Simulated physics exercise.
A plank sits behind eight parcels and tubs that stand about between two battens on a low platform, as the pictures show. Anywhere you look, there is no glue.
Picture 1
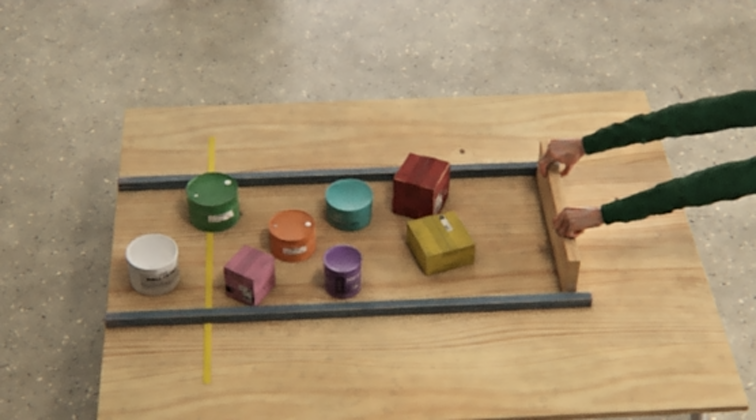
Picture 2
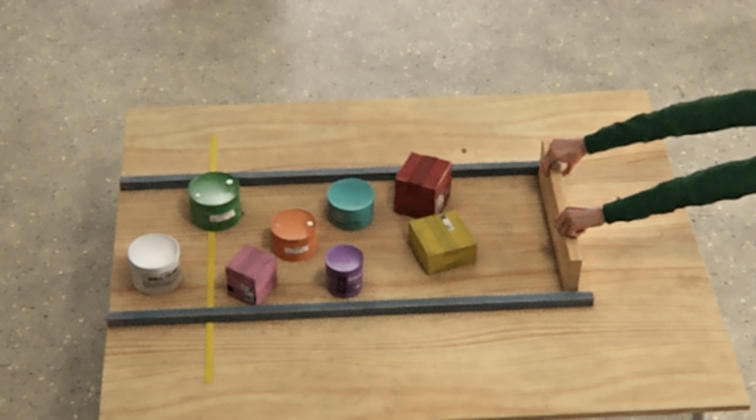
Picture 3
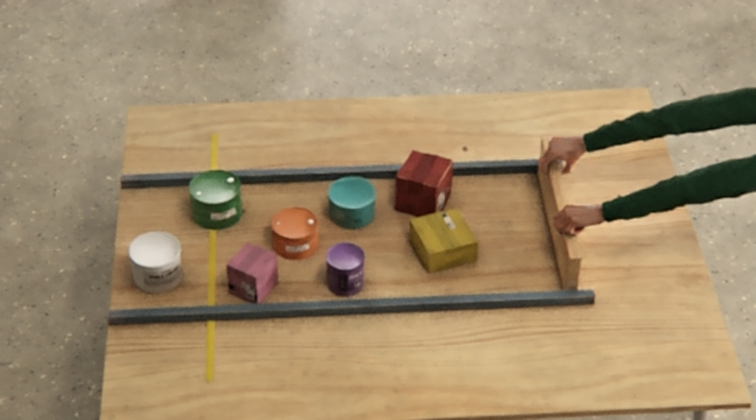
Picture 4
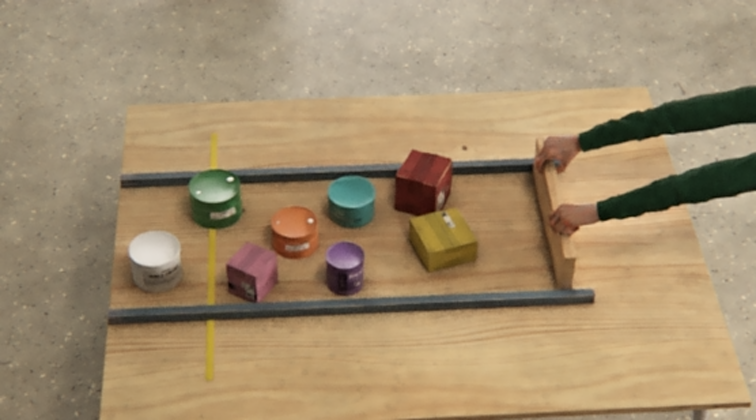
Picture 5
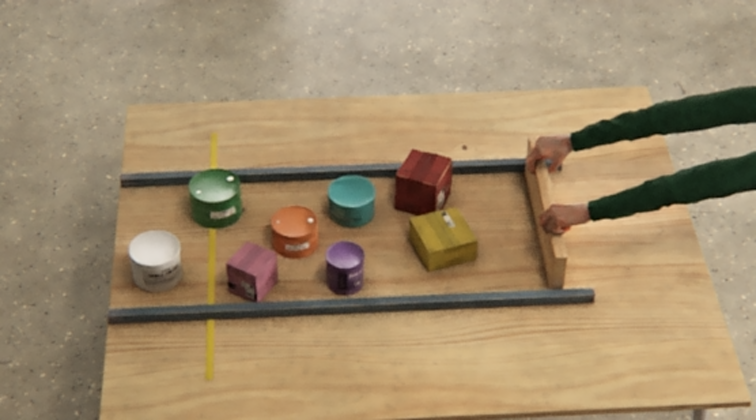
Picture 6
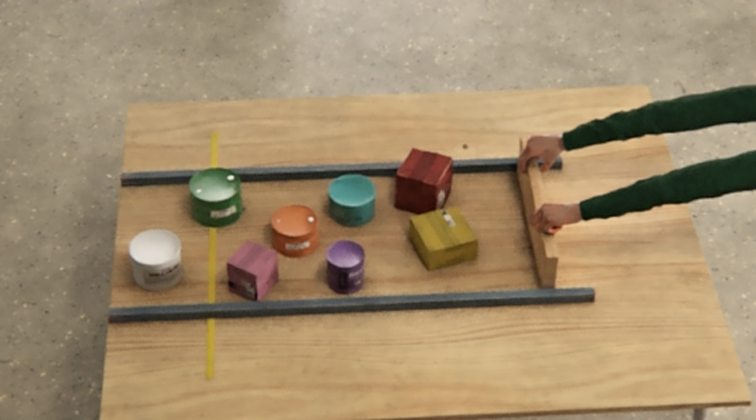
Wooden plank sliding slightly left between two dark battens, pushed by green-sleeved hands, while eight tubs and parcels stay put.
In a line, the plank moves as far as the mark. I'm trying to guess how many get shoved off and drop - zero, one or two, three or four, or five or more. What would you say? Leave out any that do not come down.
I would say one or two.
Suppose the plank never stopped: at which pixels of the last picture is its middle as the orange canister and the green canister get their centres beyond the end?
Points: About (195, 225) and about (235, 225).
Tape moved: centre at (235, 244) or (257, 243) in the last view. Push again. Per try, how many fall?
It comes to 0, then 0.
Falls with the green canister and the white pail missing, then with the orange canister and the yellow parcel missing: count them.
You'd get 0 in the first case and 1 in the second one.
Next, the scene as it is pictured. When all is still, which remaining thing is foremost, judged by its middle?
It's the white pail.
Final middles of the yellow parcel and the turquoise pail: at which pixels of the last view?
Roughly (186, 244), and the other roughly (144, 206).
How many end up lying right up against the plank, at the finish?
The answer is 3.
A little later, none off yet; white pail at rest near (156, 261); green canister at rest near (216, 198); pink parcel at rest near (253, 272).
Next, none off yet; white pail at rest near (156, 261); green canister shifted a little near (204, 197); pink parcel at rest near (253, 272).
When it is over, the number that fall off is one or two; down, green canister.
